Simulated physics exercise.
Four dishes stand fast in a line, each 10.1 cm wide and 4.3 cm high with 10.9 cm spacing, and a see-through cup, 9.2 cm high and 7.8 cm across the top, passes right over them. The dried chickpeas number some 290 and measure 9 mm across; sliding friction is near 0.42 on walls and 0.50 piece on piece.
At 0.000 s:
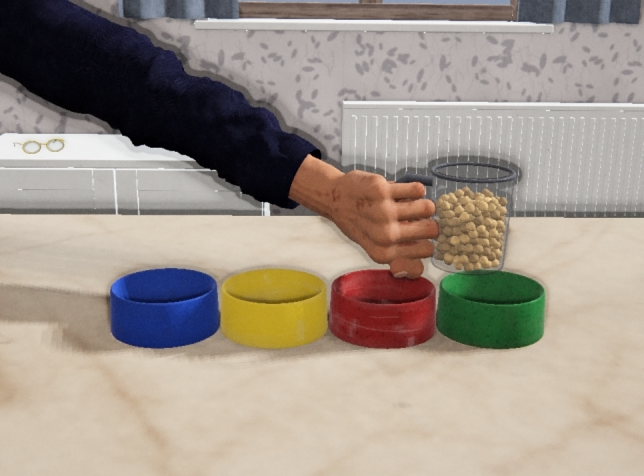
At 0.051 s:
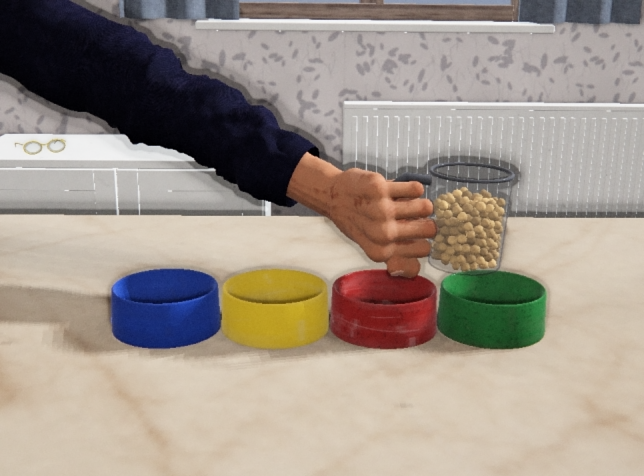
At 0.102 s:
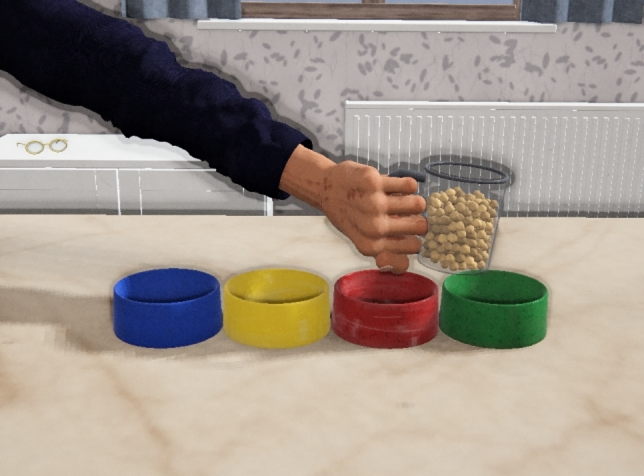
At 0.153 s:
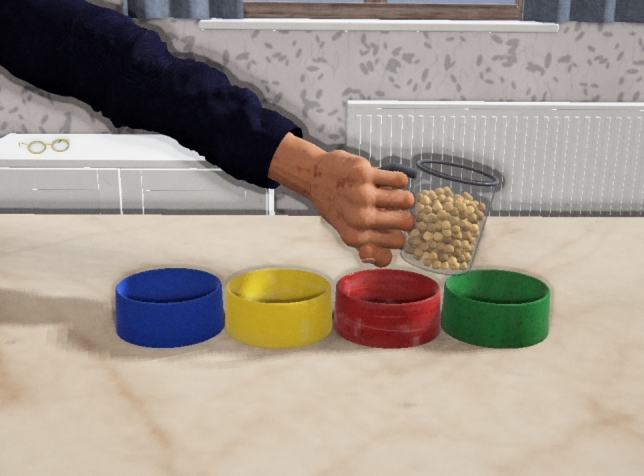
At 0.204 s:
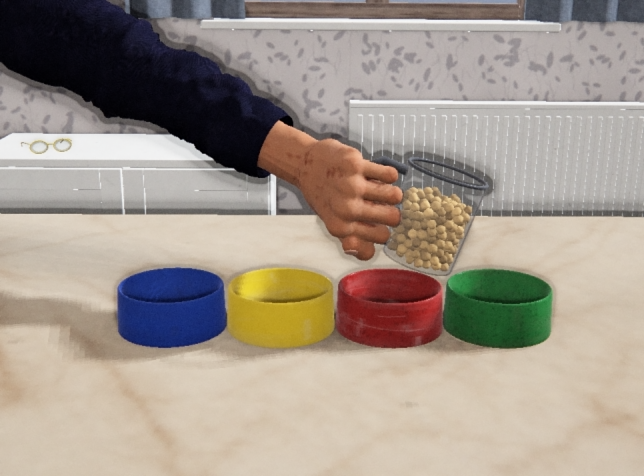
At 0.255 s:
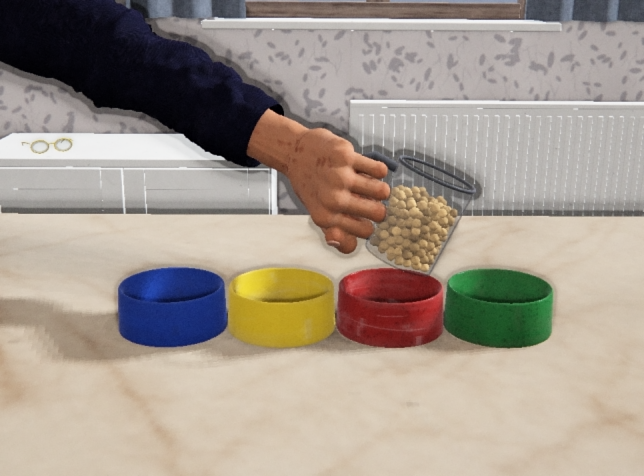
A hand in a dark sleeve moves a see-through cup of dried chickpeas leftward above a row of blue, yellow, red and green dishes on a pale tabletop, tilting the cup gradually to the right as it goes.
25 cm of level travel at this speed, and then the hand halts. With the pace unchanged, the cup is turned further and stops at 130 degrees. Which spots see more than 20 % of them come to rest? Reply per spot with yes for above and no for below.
Red: No, below. Blue: No, below. Green: No, below. Yellow: Yes, above. Counter: No, below.
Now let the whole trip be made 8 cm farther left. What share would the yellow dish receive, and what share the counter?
Yellow 0, counter 0.
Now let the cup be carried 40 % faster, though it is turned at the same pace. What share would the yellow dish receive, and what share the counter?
In that case: Yellow 100, and counter 0.
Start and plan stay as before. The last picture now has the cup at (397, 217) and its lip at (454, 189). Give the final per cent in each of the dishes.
Final shares - red 0 %, blue 0 %, green 0 %, yellow 100 %.
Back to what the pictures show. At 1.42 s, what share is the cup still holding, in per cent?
Some 0 %.
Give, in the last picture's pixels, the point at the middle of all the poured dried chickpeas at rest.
Near (278, 303).
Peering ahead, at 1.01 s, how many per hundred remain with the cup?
It works out to about 95 per cent of the load.
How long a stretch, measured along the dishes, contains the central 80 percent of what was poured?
6 cm, roughly.
After 0.71 s, tilt 74 degrees; cup holds 100 %.
After 1.01 s, tilt 108 degrees; cup holds 95 %, yellow 5 %.
After 1.42 s, tilt 130 degrees; cup holds 0 %, yellow 100 %.
By 1.9 s all is still; red 0 %, blue 0 %, green 0 %, yellow 100 %, counter 0 %.
